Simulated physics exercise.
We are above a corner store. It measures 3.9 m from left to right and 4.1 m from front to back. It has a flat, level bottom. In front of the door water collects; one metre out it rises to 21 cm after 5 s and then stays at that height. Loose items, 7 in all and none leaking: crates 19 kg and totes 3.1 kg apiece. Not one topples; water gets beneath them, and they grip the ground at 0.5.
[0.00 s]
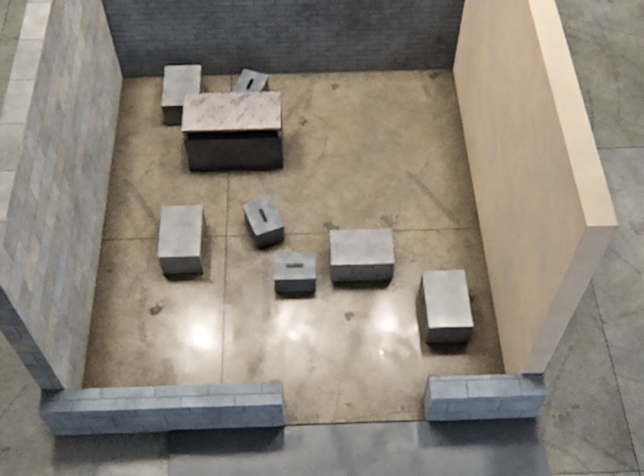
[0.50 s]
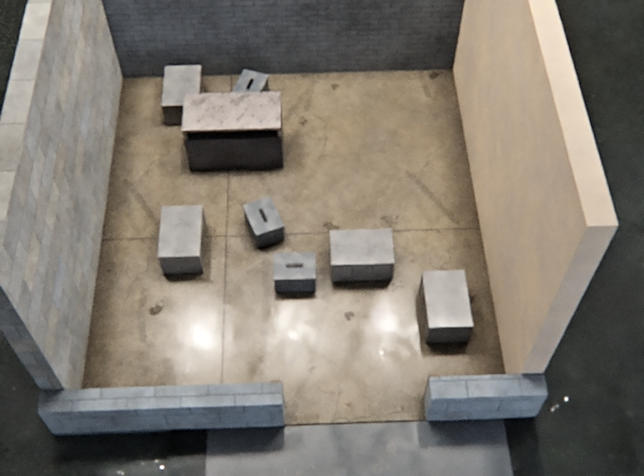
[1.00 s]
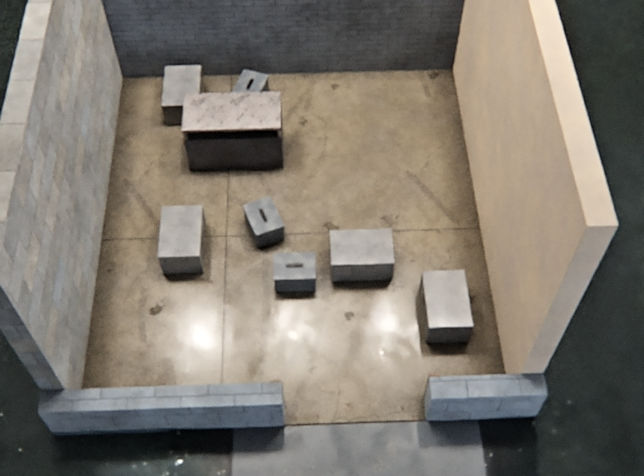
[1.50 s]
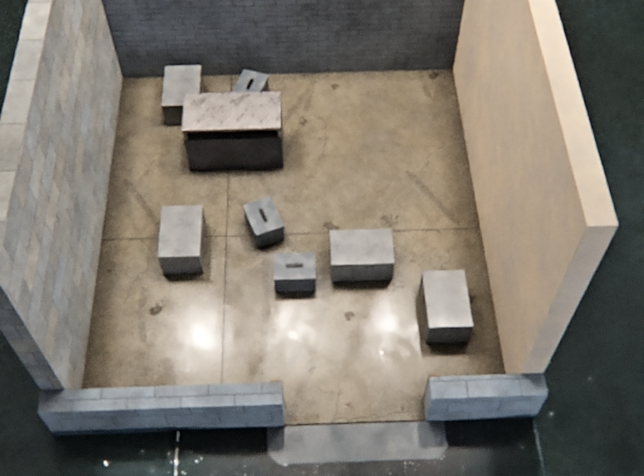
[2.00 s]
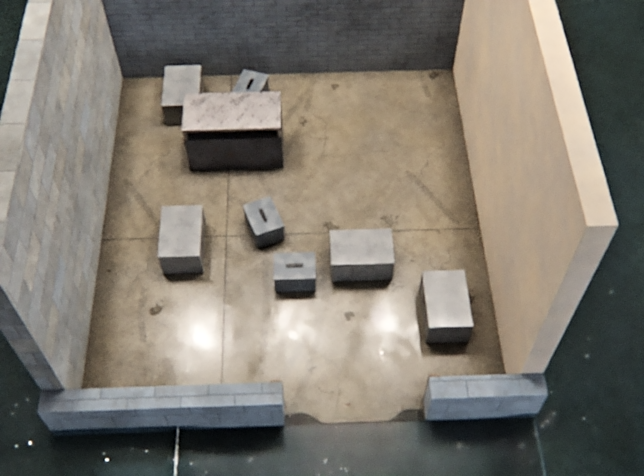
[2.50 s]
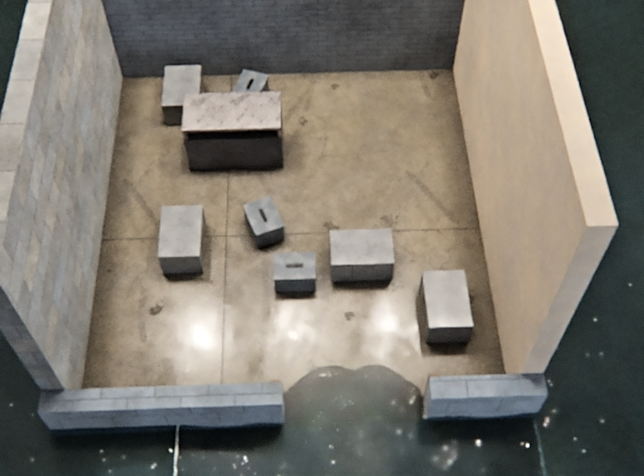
A small roofless store with a grey brick back wall, a grey tiled left wall and a smooth tan right wall is seen from above, with a doorway gap at the front. Grey blocks and boxes, one larger with a mottled top, stand across its shiny brown floor. Dark water spreads outside, covers the doorstep and curves in through the doorway, while the boxes and camera stay still.
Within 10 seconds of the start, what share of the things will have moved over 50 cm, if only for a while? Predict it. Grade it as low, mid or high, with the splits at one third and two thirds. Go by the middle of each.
Grade: Mid, one to two thirds.
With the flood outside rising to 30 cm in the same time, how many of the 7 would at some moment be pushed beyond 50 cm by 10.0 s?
So the tally would be 6.
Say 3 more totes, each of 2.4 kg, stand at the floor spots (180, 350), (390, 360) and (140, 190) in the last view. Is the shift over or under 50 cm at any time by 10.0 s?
The first one stays inside the mark, the next tops the mark, and the last stays inside the mark.
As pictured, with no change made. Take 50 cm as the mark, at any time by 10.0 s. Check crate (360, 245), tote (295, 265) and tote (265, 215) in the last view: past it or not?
So that's beyond it for the first, beyond it for the second and beyond it for the last.
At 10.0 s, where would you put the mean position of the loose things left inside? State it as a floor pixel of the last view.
They're centred close to (242, 196).
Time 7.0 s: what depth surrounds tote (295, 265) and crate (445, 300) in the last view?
First about 11 cm, second about 5 cm.
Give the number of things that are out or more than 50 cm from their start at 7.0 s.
3.
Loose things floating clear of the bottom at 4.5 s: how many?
0 of them.
After 3.5 s 0 of 7 are over 50 cm from their spots; 0 afloat.
After 4.5 s 0 of 7 are over 50 cm from their spots; 0 afloat.
After 7.0 s 3 of 7 are over 50 cm from their spots; 2 afloat.
After 10.0 s 3 of 7 are over 50 cm from their spots, and 3 have been at some point; 5 afloat.
